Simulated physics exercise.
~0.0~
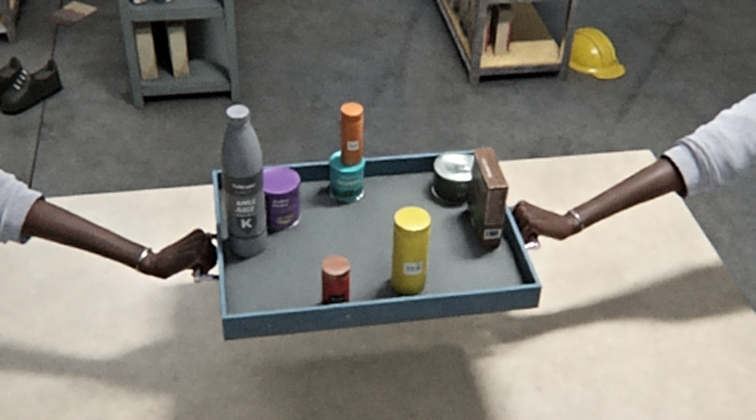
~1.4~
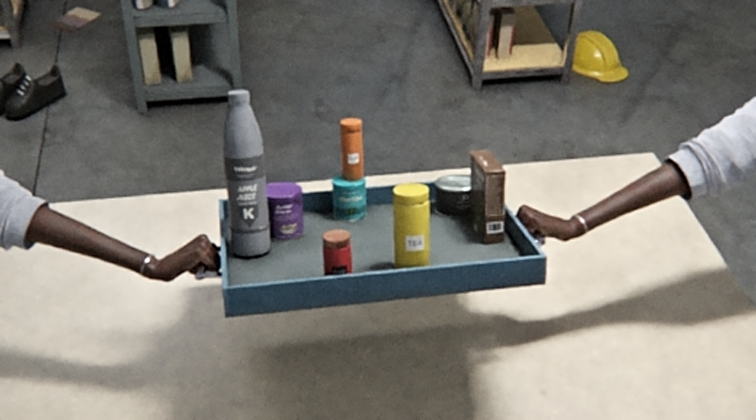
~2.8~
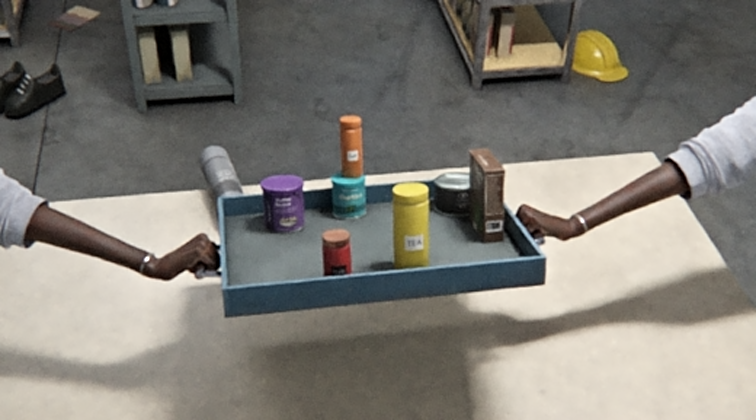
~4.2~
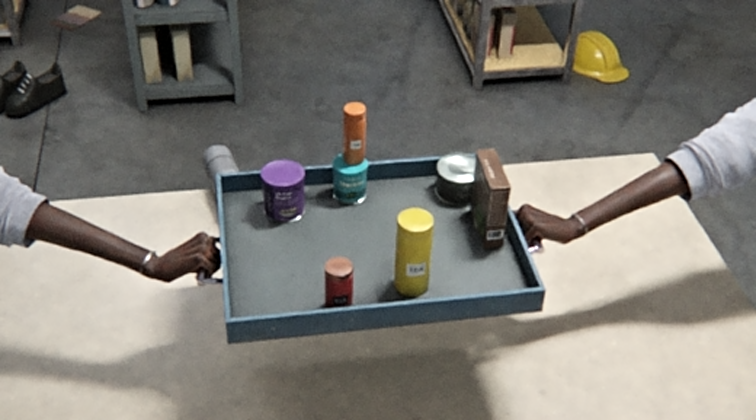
We see two hands holding a blue tray of containers above a table as its far edge dips and the tall grey bottle topples off the back, coming to rest on its side behind the tray, which is then levelled with the other items still standing.
